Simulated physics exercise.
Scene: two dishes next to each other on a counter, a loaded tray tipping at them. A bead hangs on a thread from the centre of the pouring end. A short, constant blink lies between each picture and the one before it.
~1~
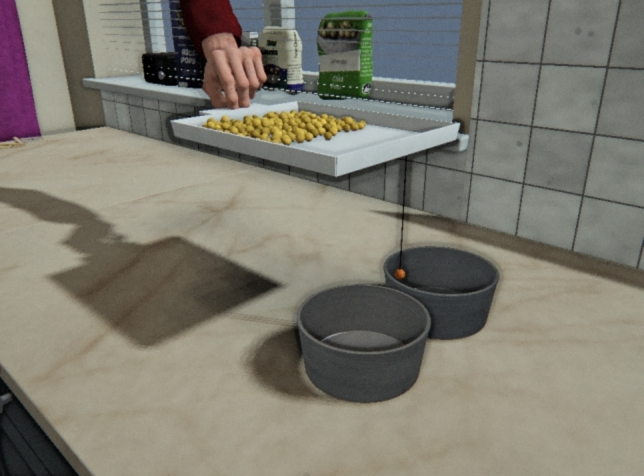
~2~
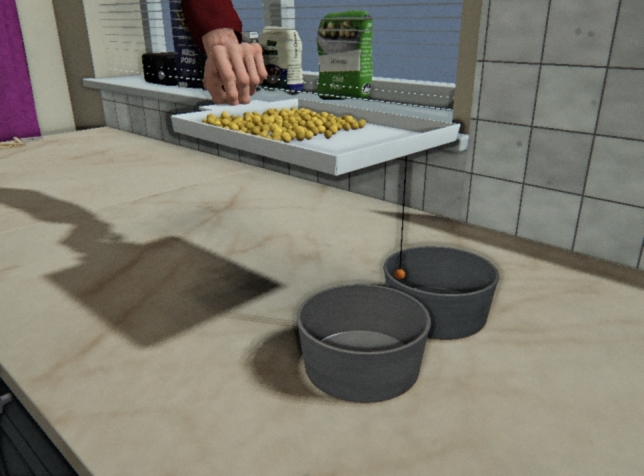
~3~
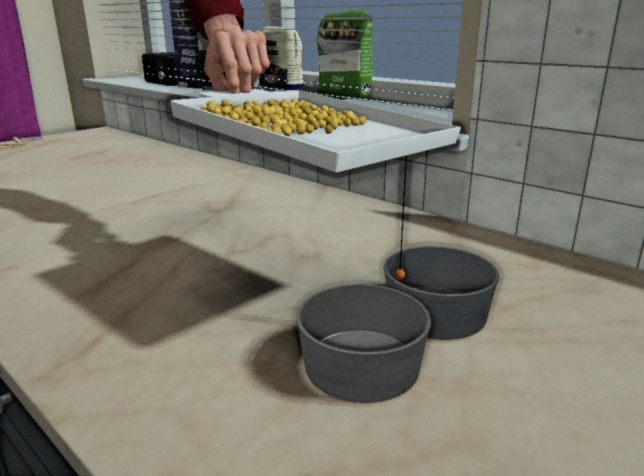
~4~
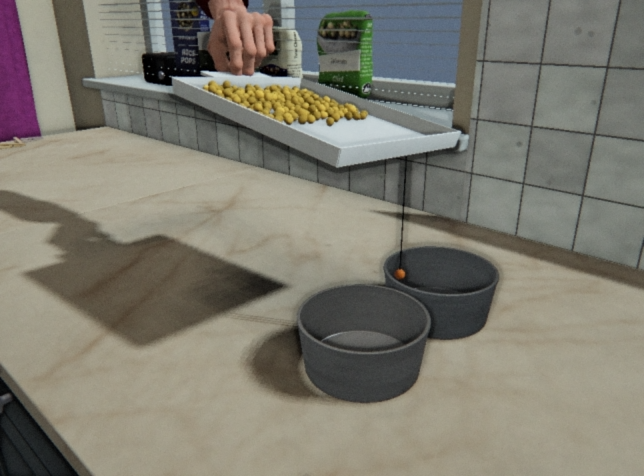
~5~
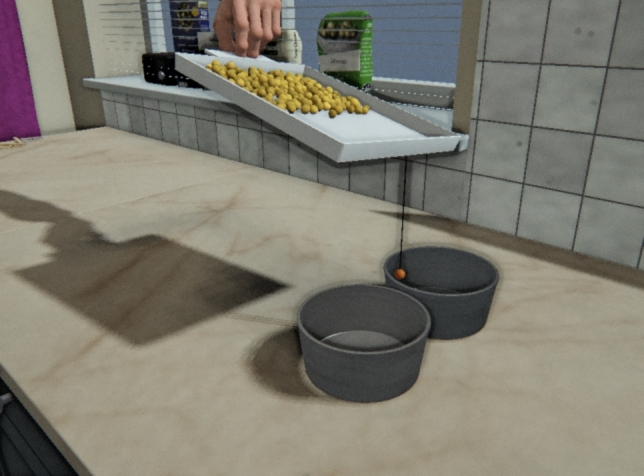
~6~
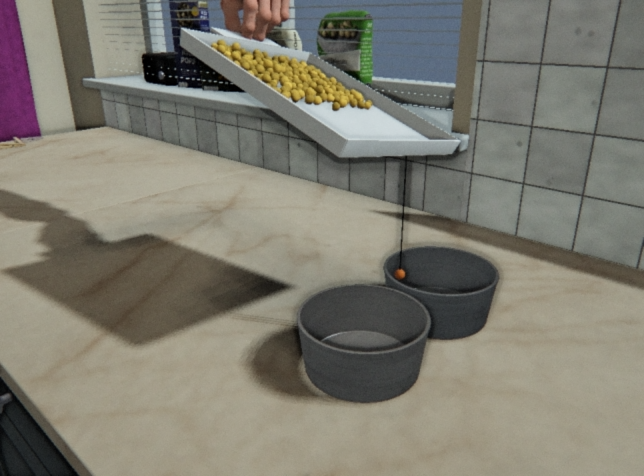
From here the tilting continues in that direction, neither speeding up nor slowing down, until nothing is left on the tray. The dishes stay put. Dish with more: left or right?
Oh, the winner here is the right dish, by the look of it.
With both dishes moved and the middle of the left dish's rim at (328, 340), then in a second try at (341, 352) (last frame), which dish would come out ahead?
Try 1: The right-side dish; try 2: The right-side dish.
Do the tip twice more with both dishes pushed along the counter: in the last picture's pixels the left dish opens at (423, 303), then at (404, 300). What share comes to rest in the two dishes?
About 80% and about 70%.
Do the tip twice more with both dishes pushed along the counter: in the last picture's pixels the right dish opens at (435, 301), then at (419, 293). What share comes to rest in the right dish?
Roughly 30% on the first try and 30% on the second.
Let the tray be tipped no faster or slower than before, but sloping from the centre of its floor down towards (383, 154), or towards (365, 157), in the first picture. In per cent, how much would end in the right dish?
Respectively 10 % and 0 %.
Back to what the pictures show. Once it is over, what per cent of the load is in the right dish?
Around 70 per cent.
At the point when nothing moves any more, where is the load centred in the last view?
Near (455, 310).
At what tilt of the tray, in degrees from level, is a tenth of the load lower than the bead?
It's turned some 75 degrees by then.
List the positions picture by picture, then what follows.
Corners of the pouring end at (336, 156) and (457, 123), level; middle of the load at (276, 129), puffed corn balls; left dish at (416, 362); right dish at (488, 305); bead on its thread at (400, 274), in the first picture.
Corners of the pouring end at (337, 155) and (457, 124), level; middle of the load at (276, 126), in the second picture.
Corners of the pouring end at (338, 152) and (458, 127), tipped barely, lowest at the right corner; middle of the load at (277, 117), in the third picture.
Corners of the pouring end at (341, 147) and (458, 131), tipped a little, lowest at the right corner; middle of the load at (278, 104), in the fourth picture.
Corners of the pouring end at (344, 143) and (459, 136), tipped clearly, lowest at the right corner; middle of the load at (281, 91), in the fifth picture.
Corners of the pouring end at (347, 138) and (458, 140), tipped clearly, lowest at the right corner; middle of the load at (286, 77); left dish at (416, 362); right dish at (488, 305), in the sixth picture.
Soon, tray tipped steeply; most on the tray; a stray few outside both; a small part in the air.
A while on, tray tipped past a quarter turn; about two thirds on the tray; about a quarter in the right dish; a small part outside both; a stray few in the air.
Towards the end, tray tipped past a quarter turn; a stray few in the left dish; most in the right dish; about a quarter outside both.
Finally, tray tipped past a quarter turn; a stray few in the left dish; most in the right dish; about a quarter outside both.
